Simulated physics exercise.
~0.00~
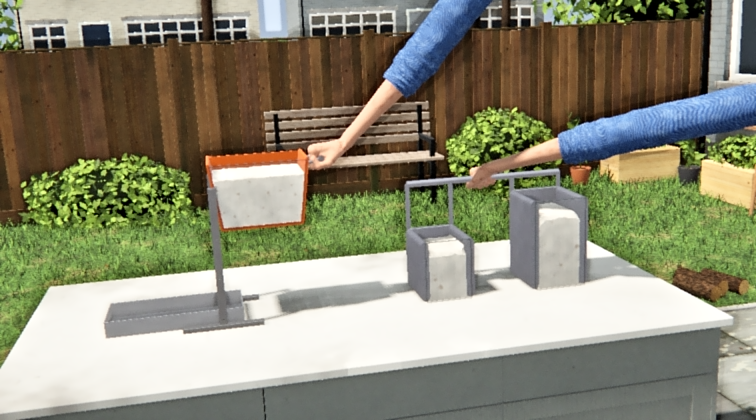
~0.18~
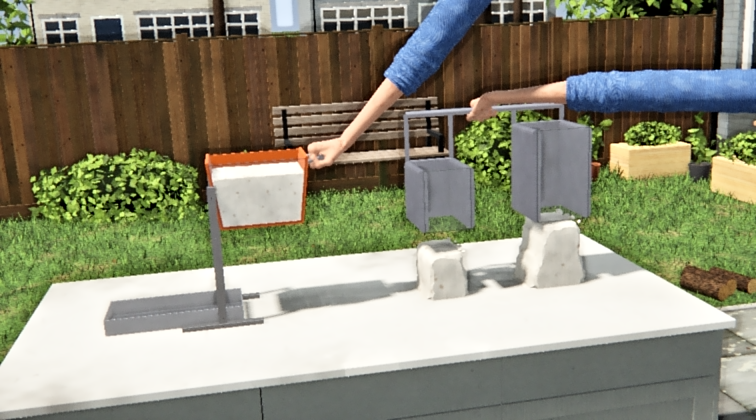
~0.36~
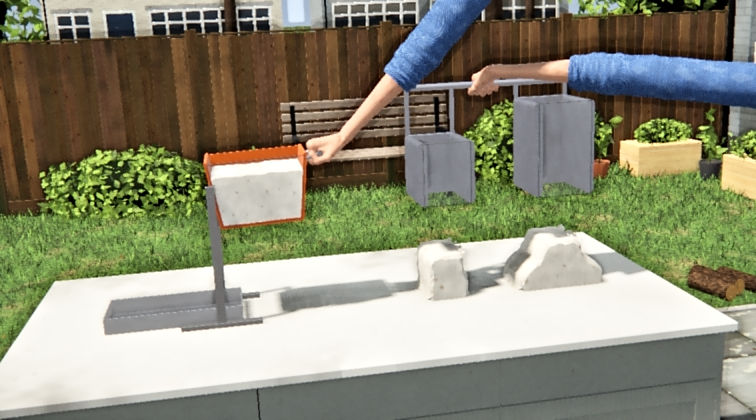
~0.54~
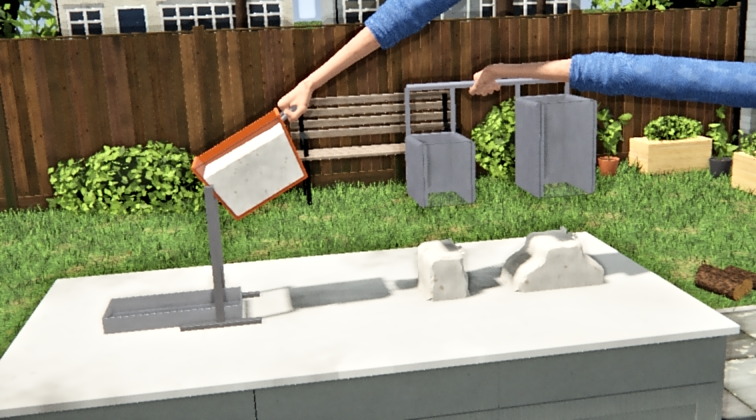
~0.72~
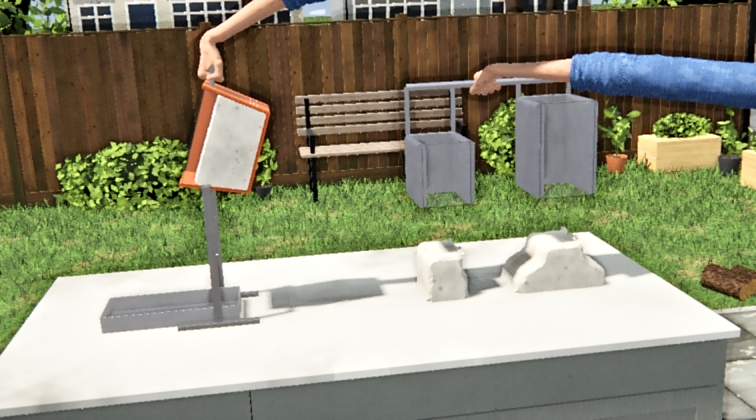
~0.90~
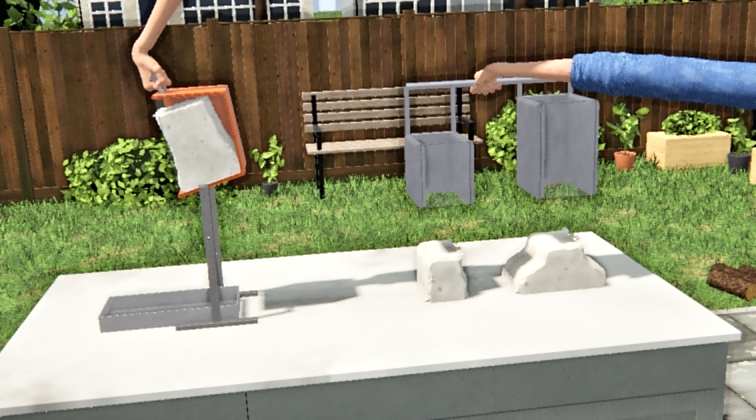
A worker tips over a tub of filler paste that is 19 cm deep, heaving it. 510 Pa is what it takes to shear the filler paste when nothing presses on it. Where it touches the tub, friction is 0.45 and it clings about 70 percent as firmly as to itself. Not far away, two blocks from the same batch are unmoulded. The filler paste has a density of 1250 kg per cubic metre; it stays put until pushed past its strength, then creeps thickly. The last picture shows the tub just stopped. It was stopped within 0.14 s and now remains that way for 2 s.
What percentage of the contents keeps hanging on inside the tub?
Near 0 %.
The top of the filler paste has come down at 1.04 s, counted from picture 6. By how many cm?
About 10 cm.
After 1.04 s, the tub is at 99 degrees and holds 50 %.
After 1.21 s, the tub is at 99 degrees and holds 23 %.
After 1.38 s, the tub is at 99 degrees and holds 6 %.
After 1.55 s, the tub is at 99 degrees and holds 0 %.
After 2.90 s, at the end, the tub is at 99 degrees and holds 0 %.
